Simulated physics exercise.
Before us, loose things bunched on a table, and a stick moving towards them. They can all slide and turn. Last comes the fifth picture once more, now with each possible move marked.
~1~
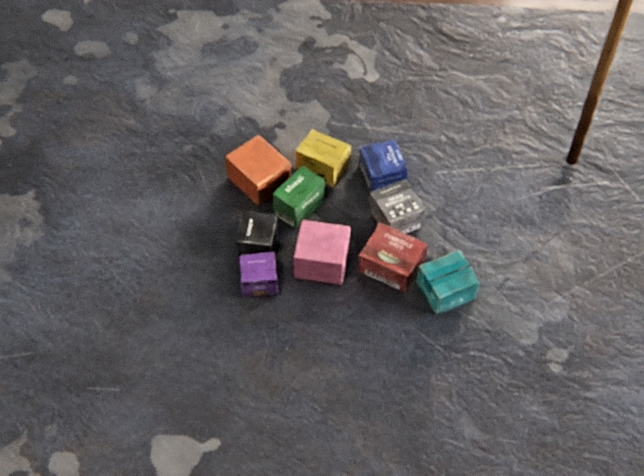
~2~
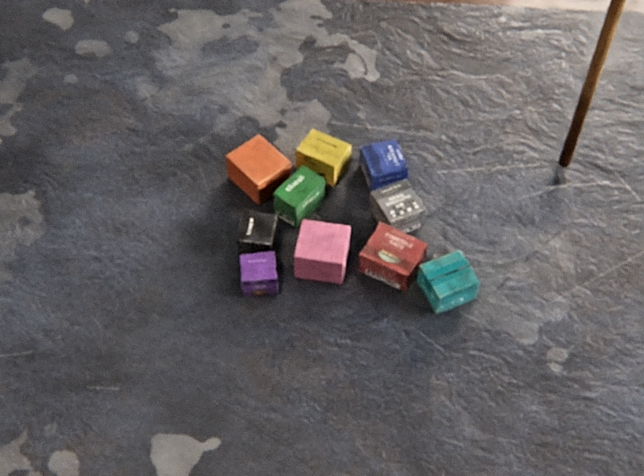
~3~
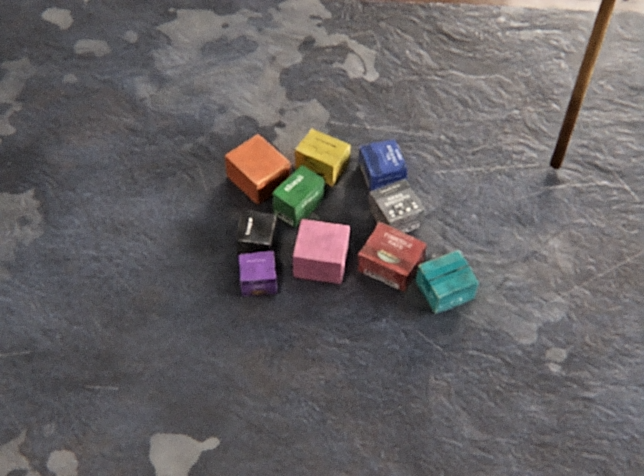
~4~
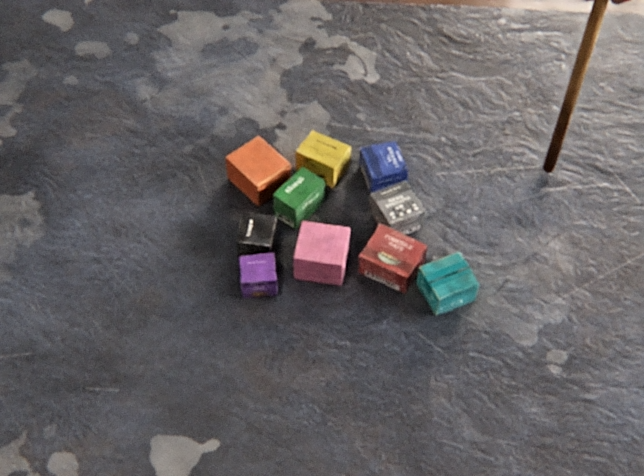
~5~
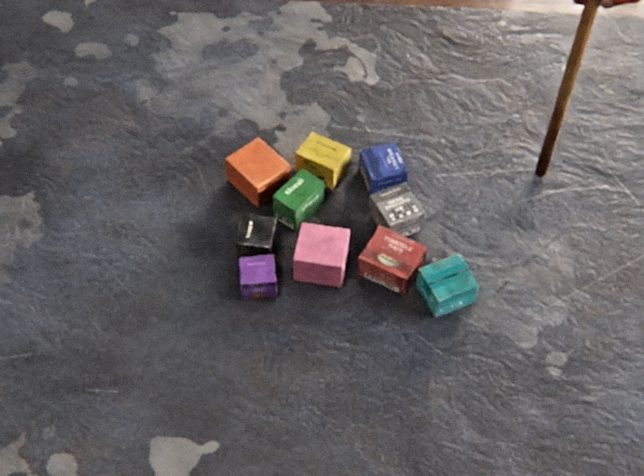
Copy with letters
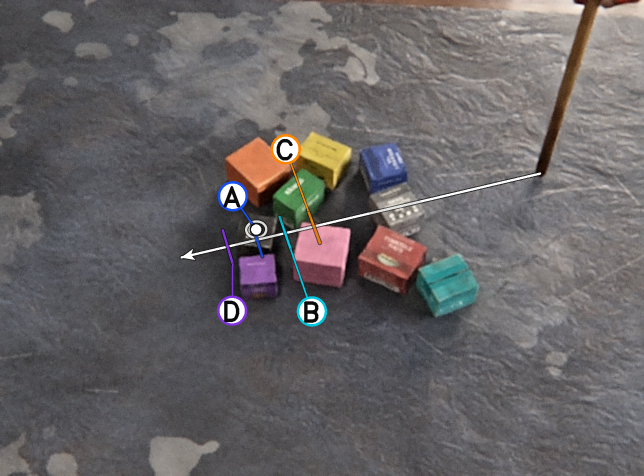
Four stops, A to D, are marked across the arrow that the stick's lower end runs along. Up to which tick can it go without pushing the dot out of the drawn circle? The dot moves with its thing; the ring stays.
Up to mark B.
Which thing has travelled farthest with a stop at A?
It is the grey packet.
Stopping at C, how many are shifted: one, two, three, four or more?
It has moved three.
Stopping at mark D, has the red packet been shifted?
Yes.
On the marked copy, A at (257, 240); B at (285, 233); C at (314, 227); D at (228, 247); the arrow from (540, 174) to (181, 257); the white dot at (256, 230).
With B. Early on, foot of the stick (452, 196).
Further on, foot of the stick (360, 216); grey packet (357, 229); red packet (390, 270).
At the end, foot of the stick (285, 234); grey packet (350, 234); pink block (316, 267); the dot is still in its ring.
As for the rest, A shifts the dotted thing to (236, 246); C keeps the dot in but is short; D shifts the dotted thing to (214, 257).
